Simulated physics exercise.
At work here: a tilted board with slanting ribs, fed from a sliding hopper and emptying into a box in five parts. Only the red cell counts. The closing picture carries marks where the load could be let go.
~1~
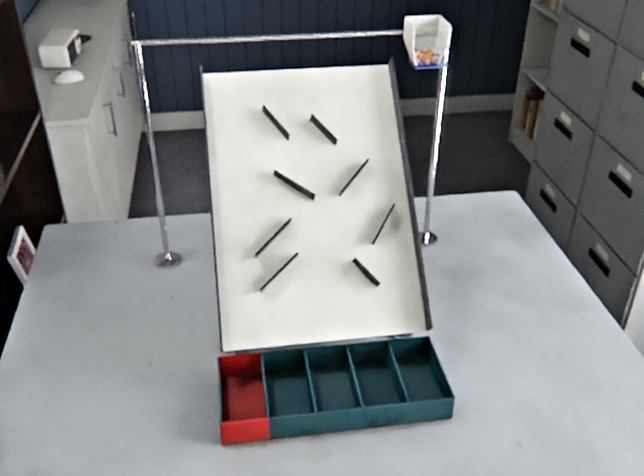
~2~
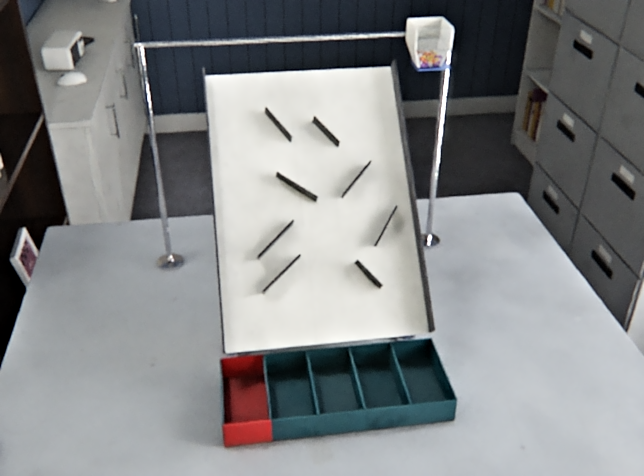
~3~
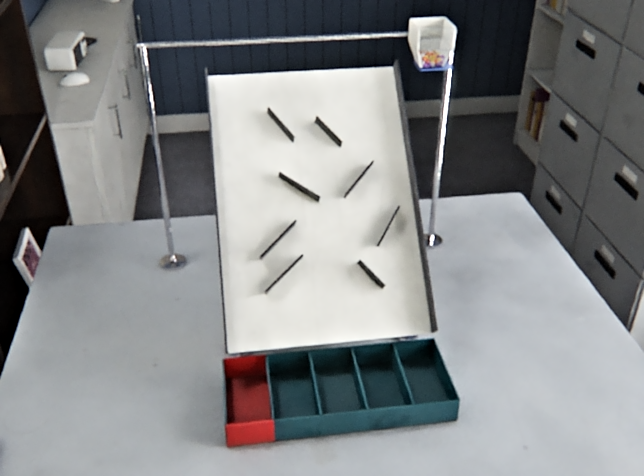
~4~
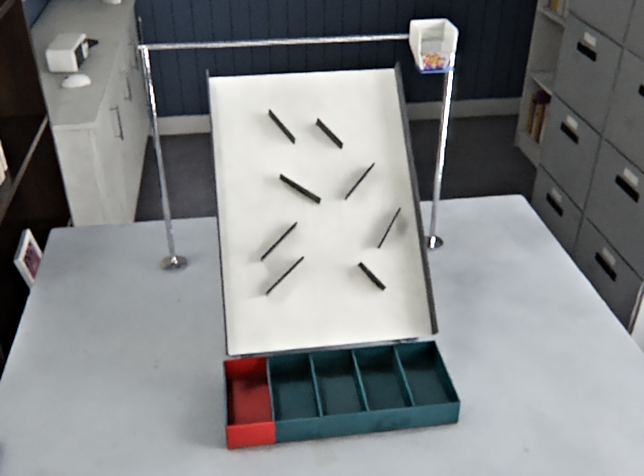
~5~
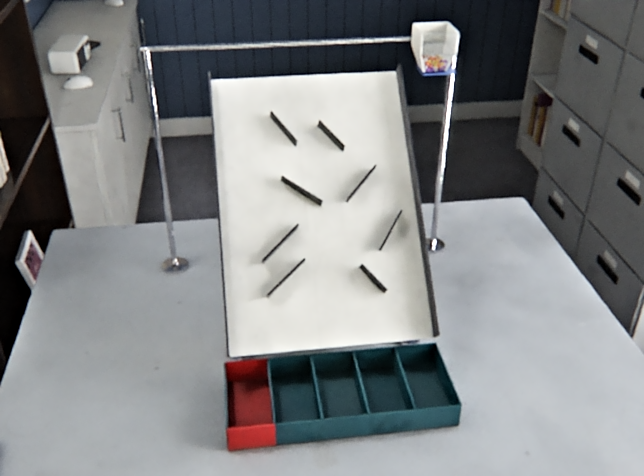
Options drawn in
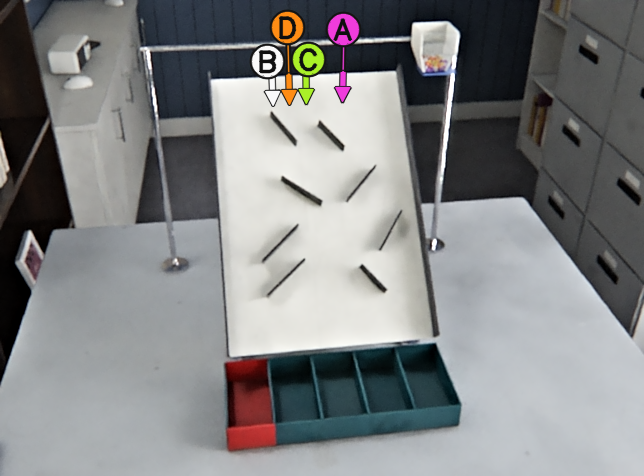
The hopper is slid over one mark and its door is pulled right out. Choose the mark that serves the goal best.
It is B.
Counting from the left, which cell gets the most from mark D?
It is the fifth one.
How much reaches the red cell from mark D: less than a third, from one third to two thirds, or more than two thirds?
Mark D gives less than a third.
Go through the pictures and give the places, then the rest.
The first frame shows hopper near (424, 54), round plastic beads, door shut.
The second frame shows ribs (266, 107) to (292, 137), (314, 116) to (340, 142), (277, 172) to (318, 197).
The third frame shows ribs (346, 194) to (374, 160), (261, 257) to (296, 220), (380, 243) to (399, 206).
The fourth frame shows ribs (266, 293) to (304, 256), (360, 262) to (386, 288).
The fifth frame shows red cell near (252, 436), number 1 of 5 from the left.
On the marked copy, mark A meets the board at (342, 96); mark B meets the board at (272, 100); mark C meets the board at (306, 98); mark D meets the board at (289, 99).
With A, a small share in the red cell, the bulk in other cells, a small share outside the box.
With B, close to a third in the red cell, close to half in other cells, a small share outside the box.
With C, only a few in the red cell, the bulk in other cells, a small share outside the box.
With D, a small share in the red cell, the bulk in other cells, a small share outside the box.
